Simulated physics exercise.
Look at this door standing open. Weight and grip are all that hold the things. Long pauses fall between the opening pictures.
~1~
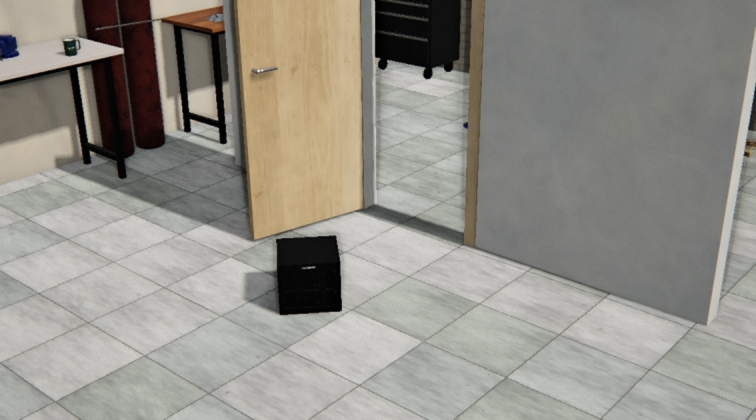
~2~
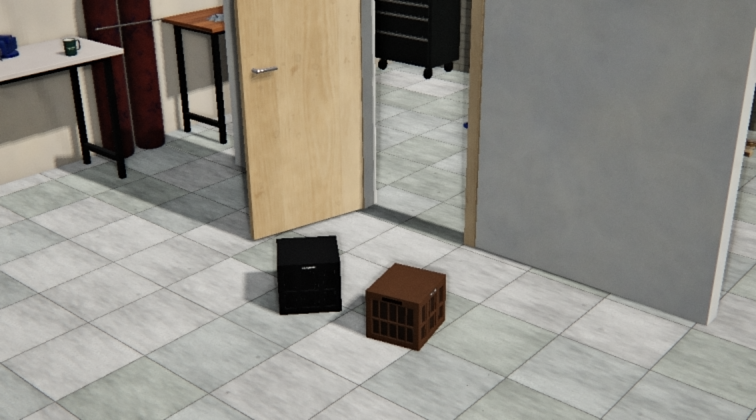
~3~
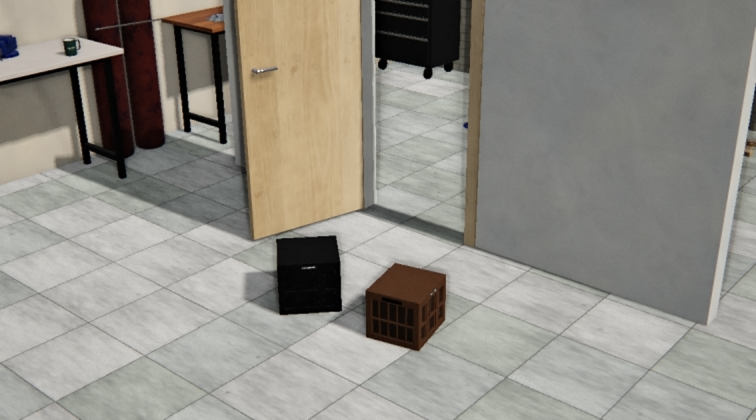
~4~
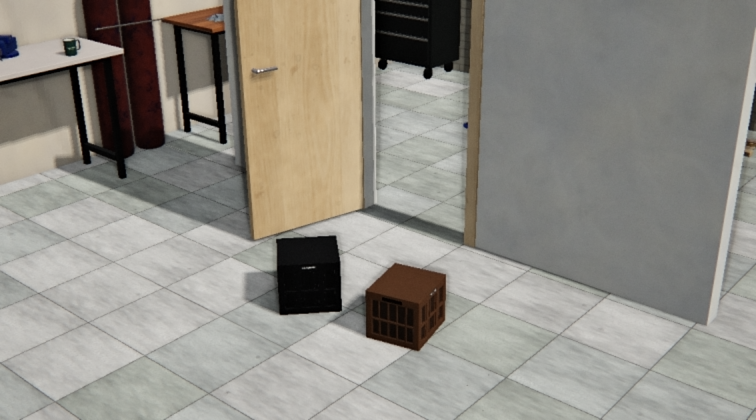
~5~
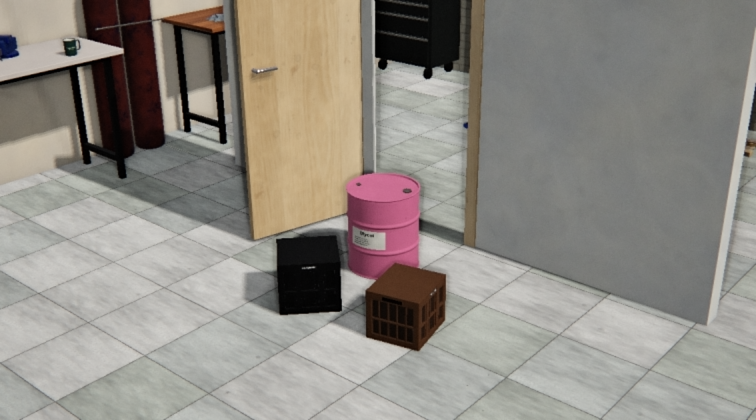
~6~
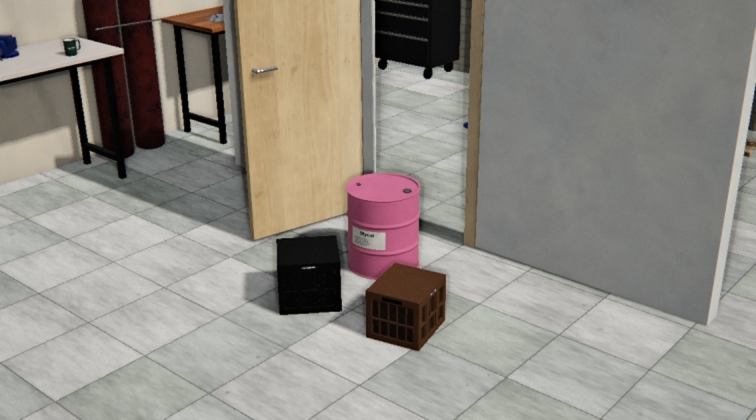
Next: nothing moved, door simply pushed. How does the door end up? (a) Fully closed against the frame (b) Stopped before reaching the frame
(b) Stopped before reaching the frame.
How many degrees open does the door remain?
About 55°.
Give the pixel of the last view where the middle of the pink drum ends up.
Close to (391, 226) in the last picture.
Then, 0.70 s after the last picture, door at 83°.
Then, 1.00 s after the last picture, door at 65°.
At rest, door at 53°; all 3 in place. Seen from the same camera at the end, pink drum near (391, 226).
